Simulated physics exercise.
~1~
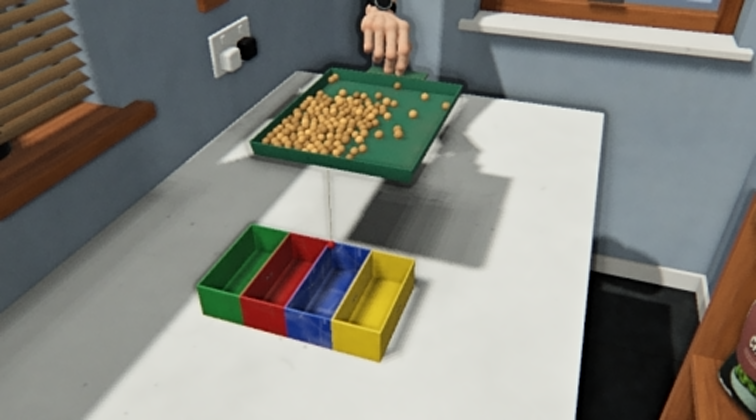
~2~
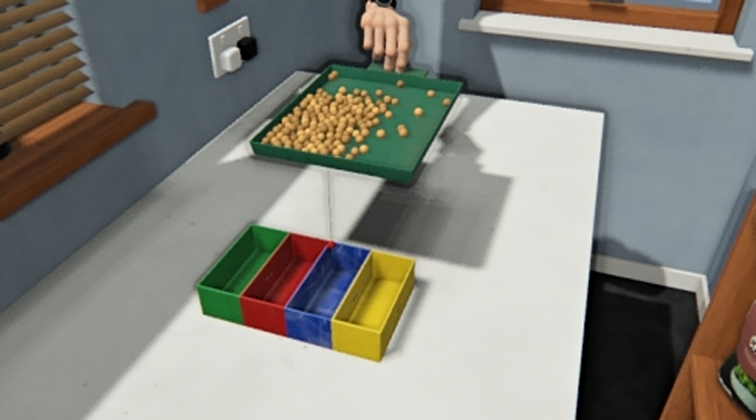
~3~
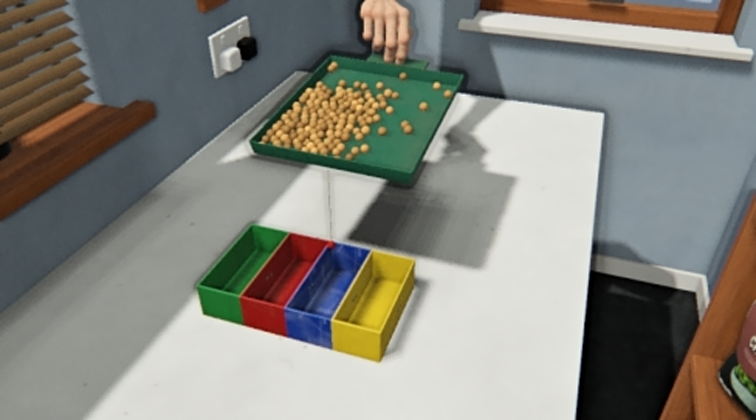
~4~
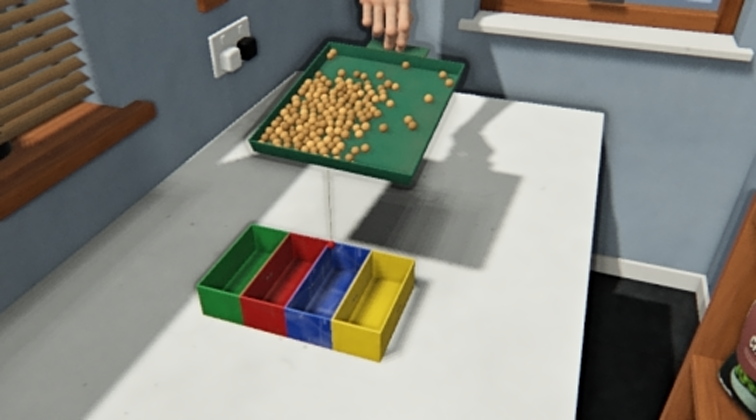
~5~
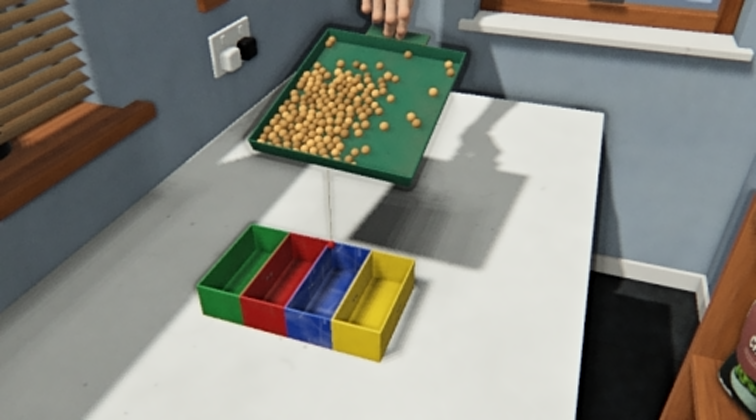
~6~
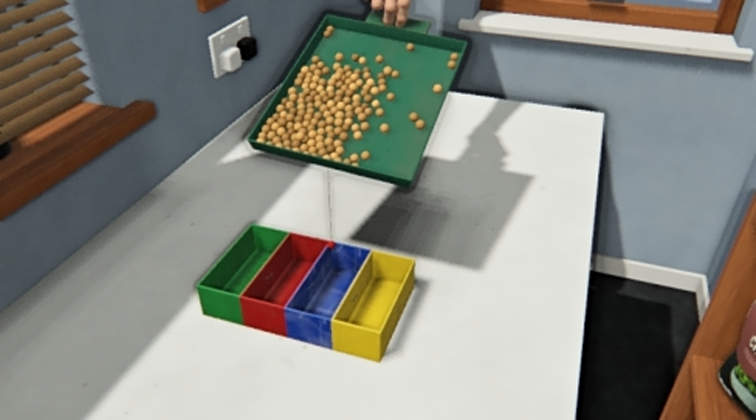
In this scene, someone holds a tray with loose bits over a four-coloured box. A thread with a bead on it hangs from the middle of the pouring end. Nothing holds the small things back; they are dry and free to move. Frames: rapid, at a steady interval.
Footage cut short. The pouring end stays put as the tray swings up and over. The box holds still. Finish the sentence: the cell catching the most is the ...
... Yellow cell.
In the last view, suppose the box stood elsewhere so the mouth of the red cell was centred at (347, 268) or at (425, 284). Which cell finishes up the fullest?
That blue cell first, the green cell second.
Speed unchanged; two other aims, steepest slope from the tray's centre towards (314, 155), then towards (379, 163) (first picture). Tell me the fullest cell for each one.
Green, then that yellow cell.
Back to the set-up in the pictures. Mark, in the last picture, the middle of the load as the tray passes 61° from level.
Somewhere around pixel (344, 141) in the last picture.
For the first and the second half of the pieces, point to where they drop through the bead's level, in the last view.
At (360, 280) for the first part, then at (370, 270) for the others.
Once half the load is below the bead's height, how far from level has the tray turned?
The angle is around 95°.
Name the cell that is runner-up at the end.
That's the cell in blue.
Soon, tray tipped steeply; nearly all on the tray; a stray few falling or outside the box.
A while on, tray tipped right over; about a quarter on the tray; about a quarter in the yellow cell; about a quarter in the blue cell; a small part in the red cell; about a quarter falling or outside the box.
Towards the end, tray tipped past a quarter turn; about half in the yellow cell; about a quarter in the blue cell; a small part in the red cell; a stray few in the green cell; about a quarter falling or outside the box.
Finally, tray tipped past a quarter turn; about half in the yellow cell; about a quarter in the blue cell; a small part in the red cell; a stray few in the green cell; about a quarter outside the box.
